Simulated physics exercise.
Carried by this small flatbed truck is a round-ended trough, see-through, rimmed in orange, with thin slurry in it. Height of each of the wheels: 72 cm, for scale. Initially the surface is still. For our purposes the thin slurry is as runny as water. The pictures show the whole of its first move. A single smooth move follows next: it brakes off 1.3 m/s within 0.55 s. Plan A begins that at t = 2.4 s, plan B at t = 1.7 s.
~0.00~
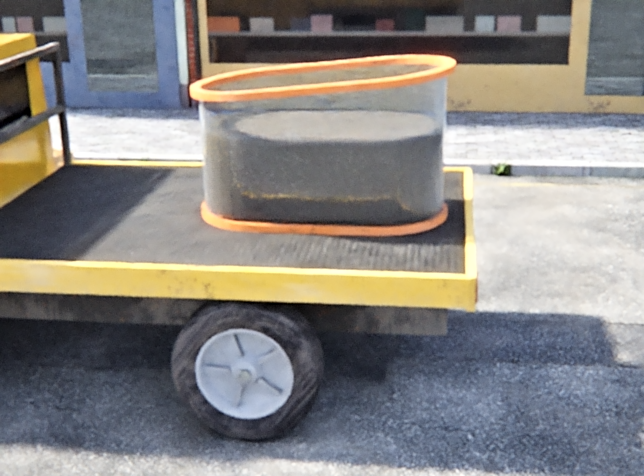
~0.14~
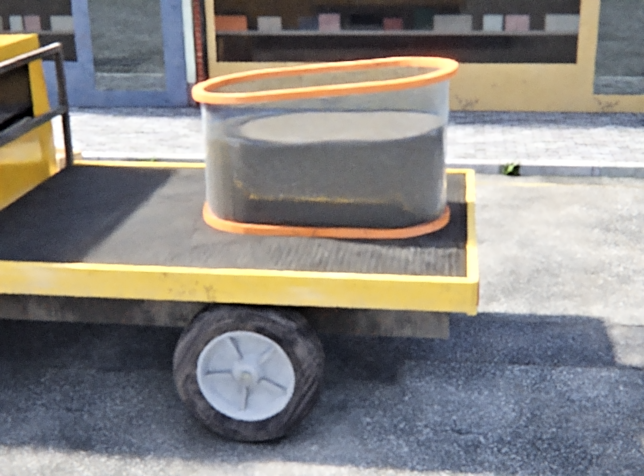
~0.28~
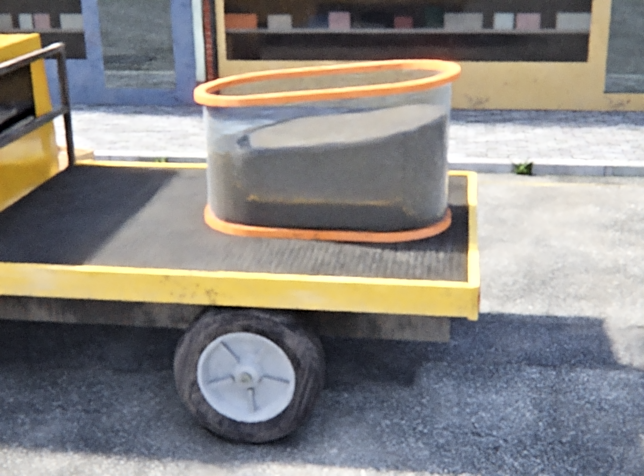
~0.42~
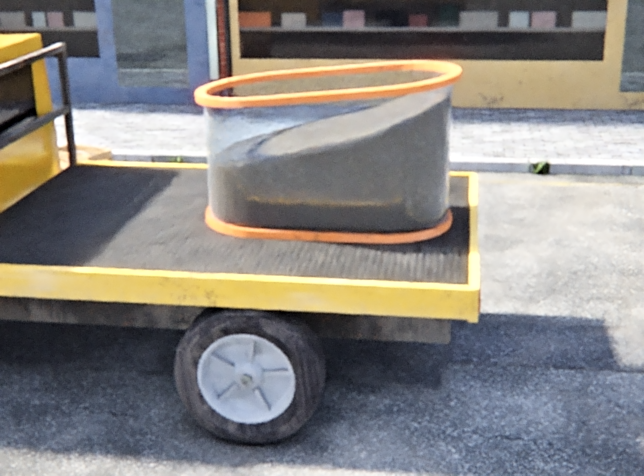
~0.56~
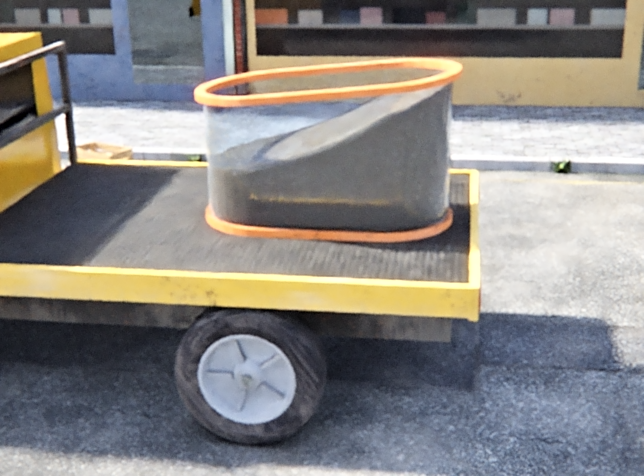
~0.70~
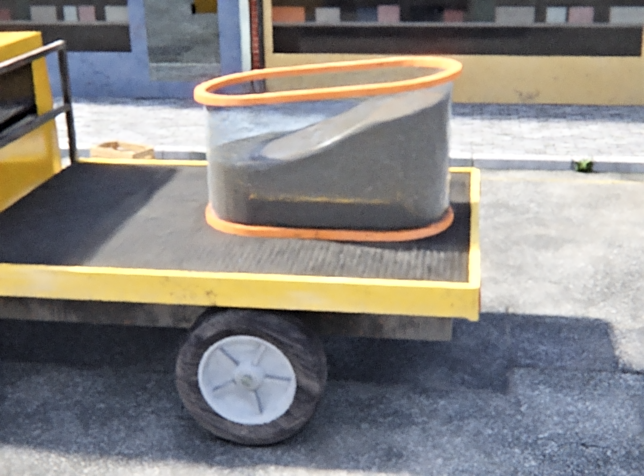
On a sunlit street, seen side-on from slightly above, a small yellow flatbed truck passes blue and yellow shopfronts. An orange-rimmed, see-through, round-ended trough of grey slurry stands on its dark bed, above a pale-hubbed wheel. The truck rolls left with the camera keeping pace, the shopfronts slide right, and the level slurry drops at the left and climbs steeply at the right, then eases back slightly.
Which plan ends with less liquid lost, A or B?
Less is lost with plan B.
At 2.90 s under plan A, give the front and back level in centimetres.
Front level 70 cm, back level 18 cm.
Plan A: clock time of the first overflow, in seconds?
Roughly 3.0 seconds.
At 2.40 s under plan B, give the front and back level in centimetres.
Front: 82 cm; back: 22 cm.
For plan A, By 2.90 s it stands 18 cm high behind and 71 cm in front; all of it is still inside.
For plan A, By 5.93 s 6 per cent has gone over the front, 19 of 330 litres.
For plan B, By 2.40 s it stands 22 cm high behind and 82 cm in front; all of it is still inside.
For plan B, By 5.24 s 3 per cent has gone over the front, 11 of 330 litres.
